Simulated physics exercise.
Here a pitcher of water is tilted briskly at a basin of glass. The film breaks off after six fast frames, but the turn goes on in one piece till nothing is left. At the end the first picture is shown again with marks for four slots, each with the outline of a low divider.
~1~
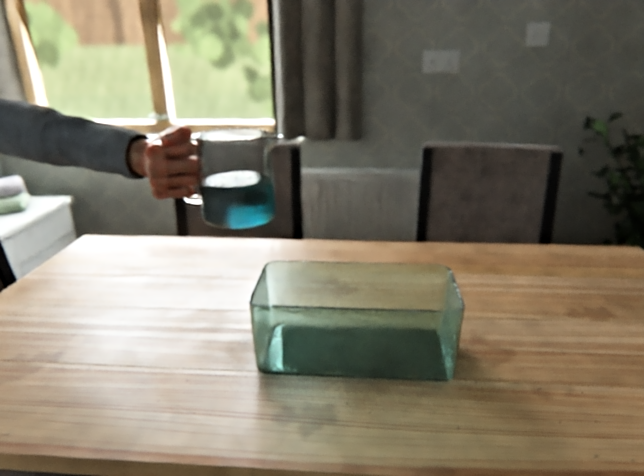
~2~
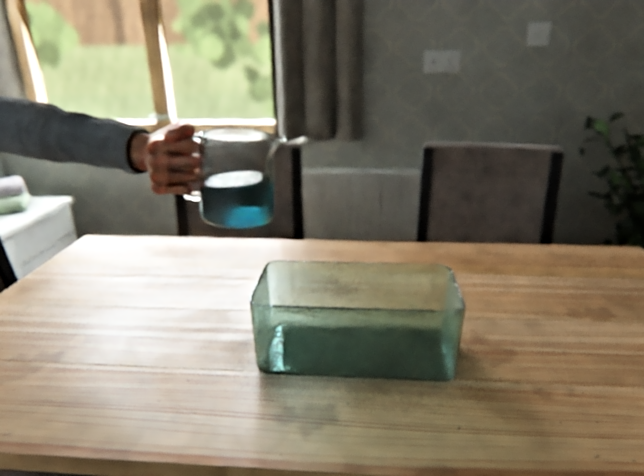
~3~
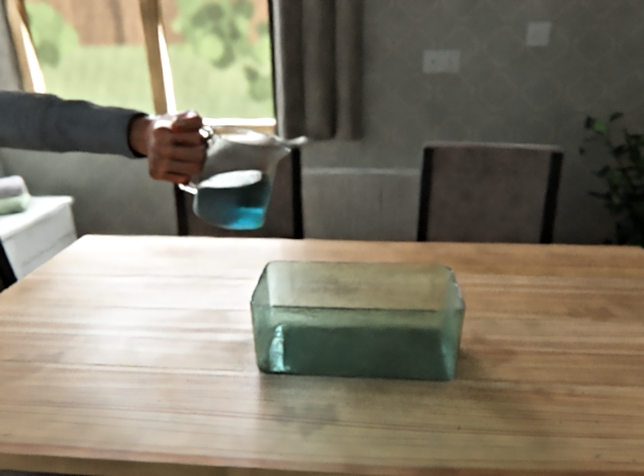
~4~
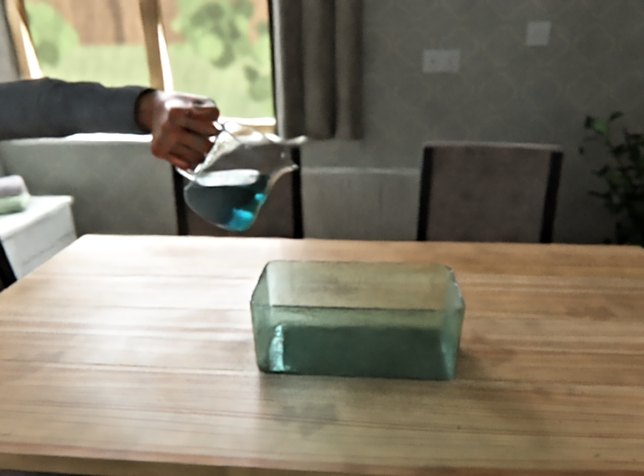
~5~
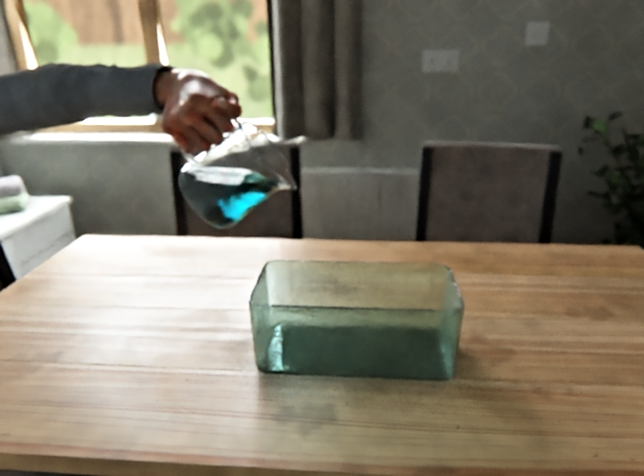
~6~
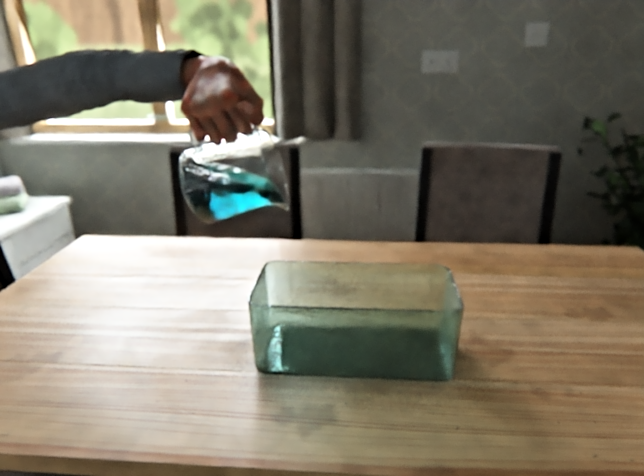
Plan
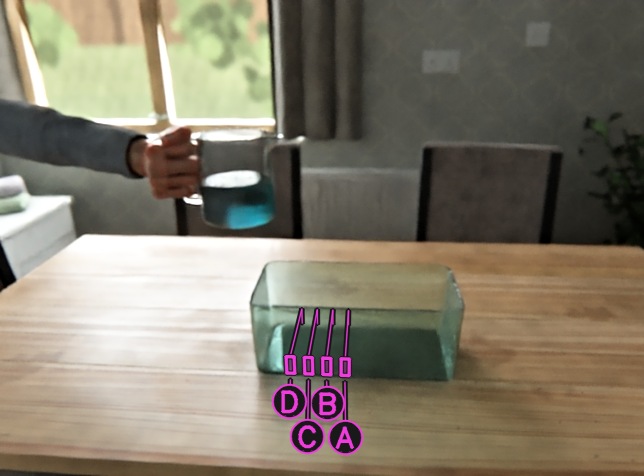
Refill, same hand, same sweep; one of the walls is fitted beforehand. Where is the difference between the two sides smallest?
B.
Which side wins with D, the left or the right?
The right side.
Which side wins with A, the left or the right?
The left side.
In magenta, A at (344, 381); B at (326, 381); C at (308, 380); D at (290, 379).
For slot A, about 75 % ends left of the wall and 14 % right of it; 12 % is lost outside.
For slot B, about 56 % ends left of the wall and 41 % right of it; 3 % is lost outside.
For slot C, about 12 % ends left of the wall and 86 % right of it.
For slot D, about 11 % ends left of the wall and 86 % right of it; 3 % is lost outside.
